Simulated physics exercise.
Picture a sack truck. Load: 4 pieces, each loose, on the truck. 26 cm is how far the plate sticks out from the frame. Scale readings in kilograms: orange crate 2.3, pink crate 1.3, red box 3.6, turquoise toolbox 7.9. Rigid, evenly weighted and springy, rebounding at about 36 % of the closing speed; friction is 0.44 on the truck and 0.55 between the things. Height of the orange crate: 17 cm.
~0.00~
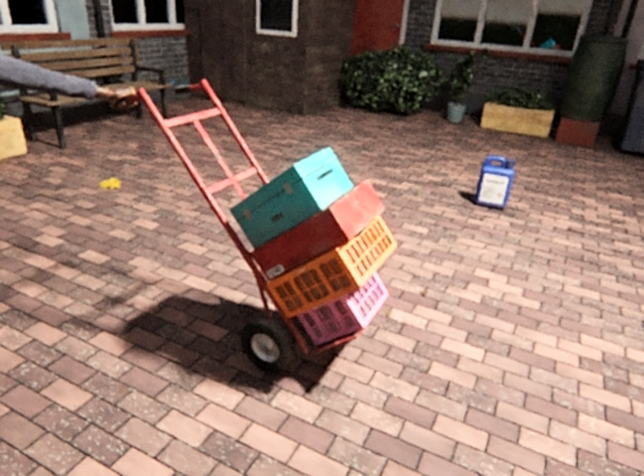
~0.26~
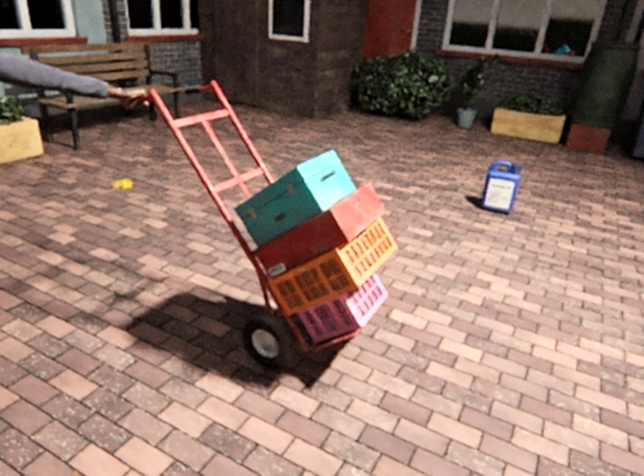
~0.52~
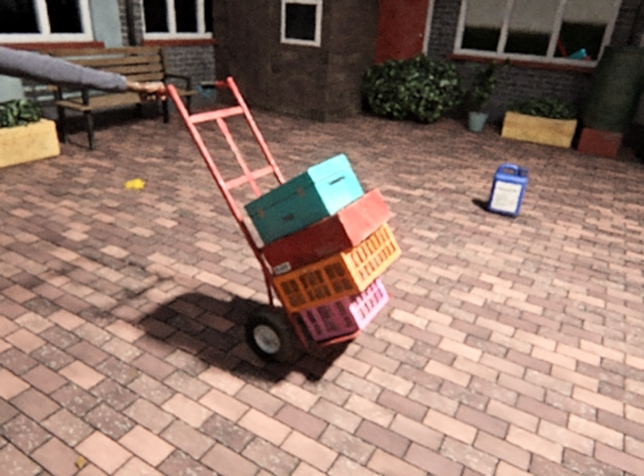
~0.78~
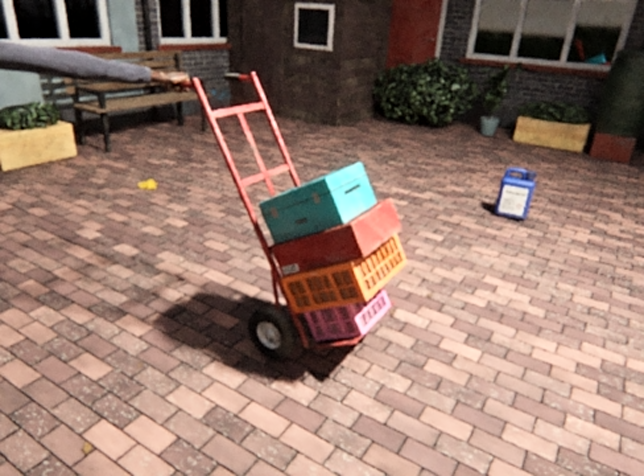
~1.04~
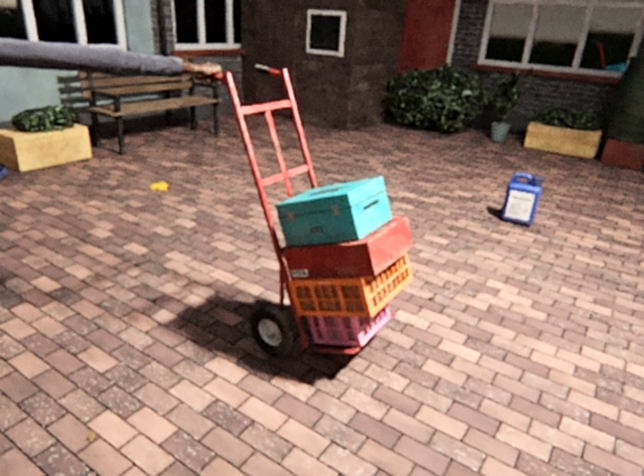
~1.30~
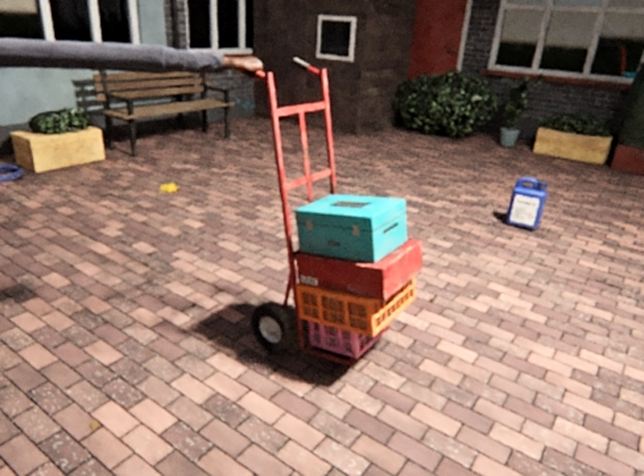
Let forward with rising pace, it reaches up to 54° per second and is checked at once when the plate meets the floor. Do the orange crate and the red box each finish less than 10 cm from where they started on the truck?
Orange crate: No; red box: No.
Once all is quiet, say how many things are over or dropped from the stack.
That comes to 4.
After 2.50 s, truck upright; red box and turquoise toolbox now dropped from the stack; orange crate tipped 39° from how it sat near (395, 323); pink crate tipped 39° from how it sat.
After 2.90 s, truck upright; orange crate on its side near (442, 351); pink crate on its side.
At rest (3.9 s), dropped from the stack, orange crate, red box and turquoise toolbox; tipped over on the truck, pink crate. Seen from the same camera at the end, orange crate near (475, 371), red box near (546, 427).
